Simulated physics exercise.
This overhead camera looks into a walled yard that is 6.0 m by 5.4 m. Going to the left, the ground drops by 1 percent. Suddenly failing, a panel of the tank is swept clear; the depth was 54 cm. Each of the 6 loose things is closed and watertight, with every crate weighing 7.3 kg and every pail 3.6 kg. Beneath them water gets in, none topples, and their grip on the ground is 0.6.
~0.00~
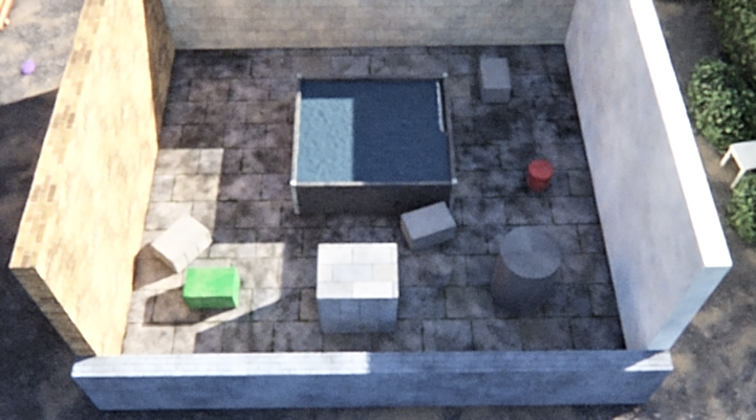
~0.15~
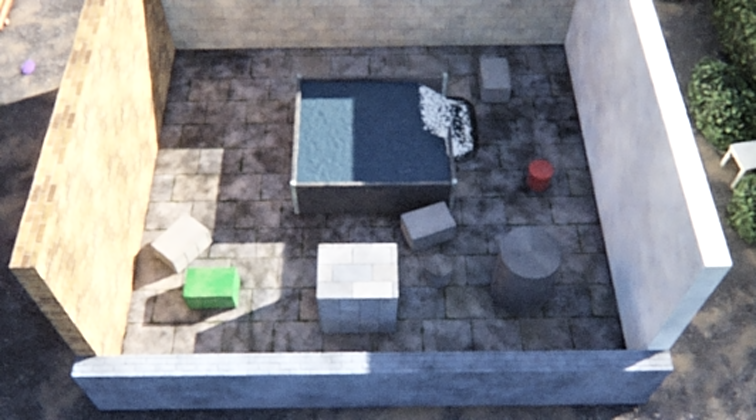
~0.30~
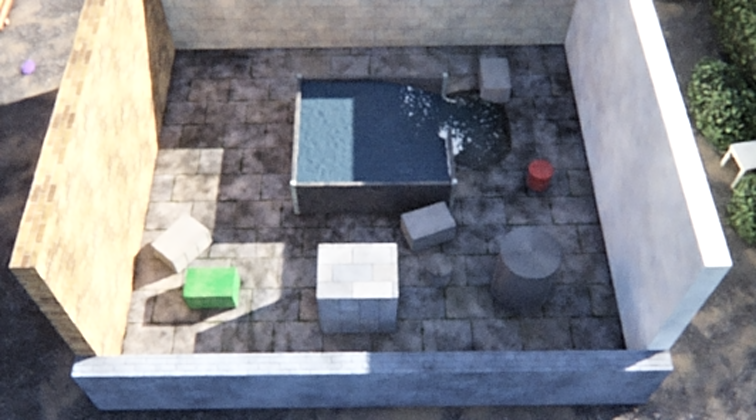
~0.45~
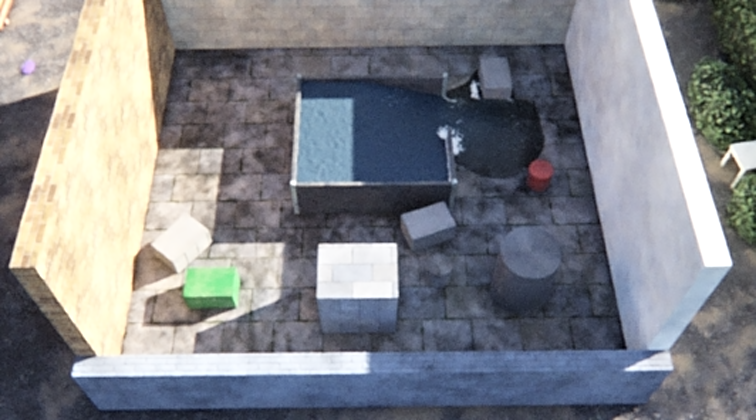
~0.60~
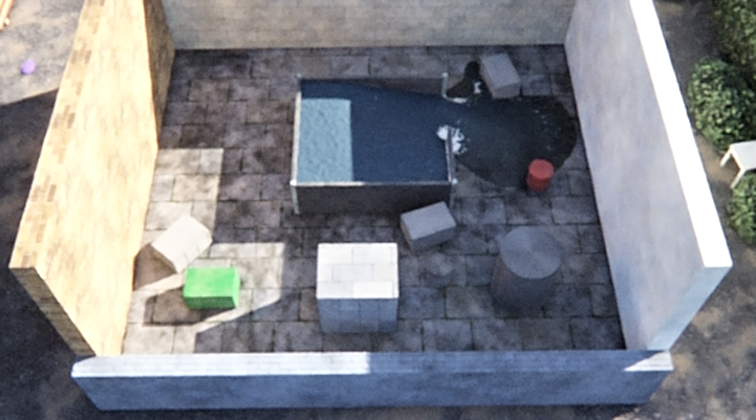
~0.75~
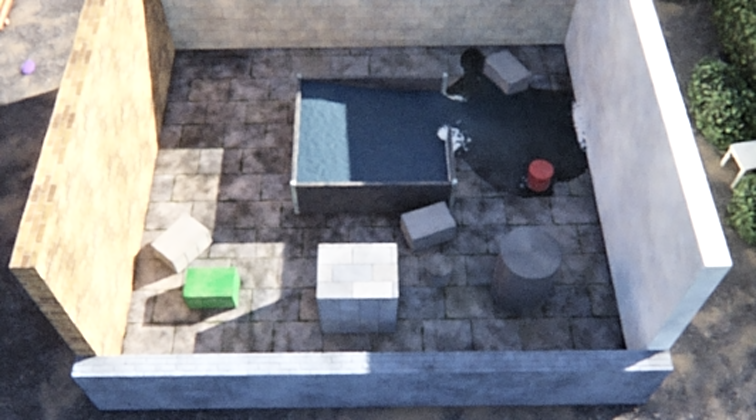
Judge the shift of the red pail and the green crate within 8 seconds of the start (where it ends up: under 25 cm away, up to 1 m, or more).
As for distance, the red pail ends up well away and the green crate moves only negligibly.
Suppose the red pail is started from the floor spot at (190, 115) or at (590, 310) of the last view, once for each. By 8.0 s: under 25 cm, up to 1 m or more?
One after the other: It is taken far off, and then it is taken far off.
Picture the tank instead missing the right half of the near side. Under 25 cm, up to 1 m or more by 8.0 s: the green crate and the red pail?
The green crate would be washed far off and the red pail would be washed far off.
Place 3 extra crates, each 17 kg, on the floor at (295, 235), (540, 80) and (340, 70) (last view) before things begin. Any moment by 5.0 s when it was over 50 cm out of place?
Taking them in order: Not far enough, far enough and far enough.
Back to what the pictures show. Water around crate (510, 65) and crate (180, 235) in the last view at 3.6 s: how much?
Close to 14 and 0 centimetres.
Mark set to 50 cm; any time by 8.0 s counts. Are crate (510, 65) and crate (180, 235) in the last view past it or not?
The first topped the threshold, and the second never reached the threshold.
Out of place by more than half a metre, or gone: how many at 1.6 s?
I make it 1.
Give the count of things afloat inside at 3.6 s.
Just then, the number is 2.
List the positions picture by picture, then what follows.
The red pail at (542, 169) rests on the ground; the green crate at (210, 282) rests on the ground; 3.7 m2 under water; 0 of 6 have shifted, in the first frame.
The red pail at (542, 169), on the bottom; the green crate at (210, 282) rests on the ground; 4.2 m2 under water; 0 of 6 have shifted, in the second frame.
The red pail at (542, 169) rests on the ground; the green crate at (210, 282) rests on the ground; 4.8 m2 under water; 0 of 6 have shifted, in the third frame.
The red pail at (542, 169), on the bottom; the green crate at (210, 282) rests on the ground; water covers 5.5 m2; 0 of 6 have shifted, in the fourth frame.
The red pail at (542, 169), on the bottom; the green crate at (210, 282), on the bottom; water covers 6.4 m2; 1 of 6 have shifted, in the fifth frame.
The red pail at (542, 169), on the bottom; the green crate at (210, 282), on the bottom; 7.2 m2 under water; 1 of 6 have shifted, in the sixth frame.
After 1.6 s the red pail is near (545, 173), 0.1 m from its start, aground; the green crate is near (210, 282), 0.0 m from its start, aground; 1 afloat.
After 3.6 s the red pail is near (496, 242), 1.3 m from its start, afloat; the green crate is near (210, 282), 0.0 m from its start, aground; 2 afloat.
After 5.6 s the red pail is near (343, 246), 2.9 m from its start, aground; the green crate is near (210, 282), 0.0 m from its start, aground; 2 afloat.
After 8.0 s the red pail is near (275, 252), 3.7 m from its start, aground; the green crate is near (208, 280), 0.0 m from its start, afloat; 5 afloat.
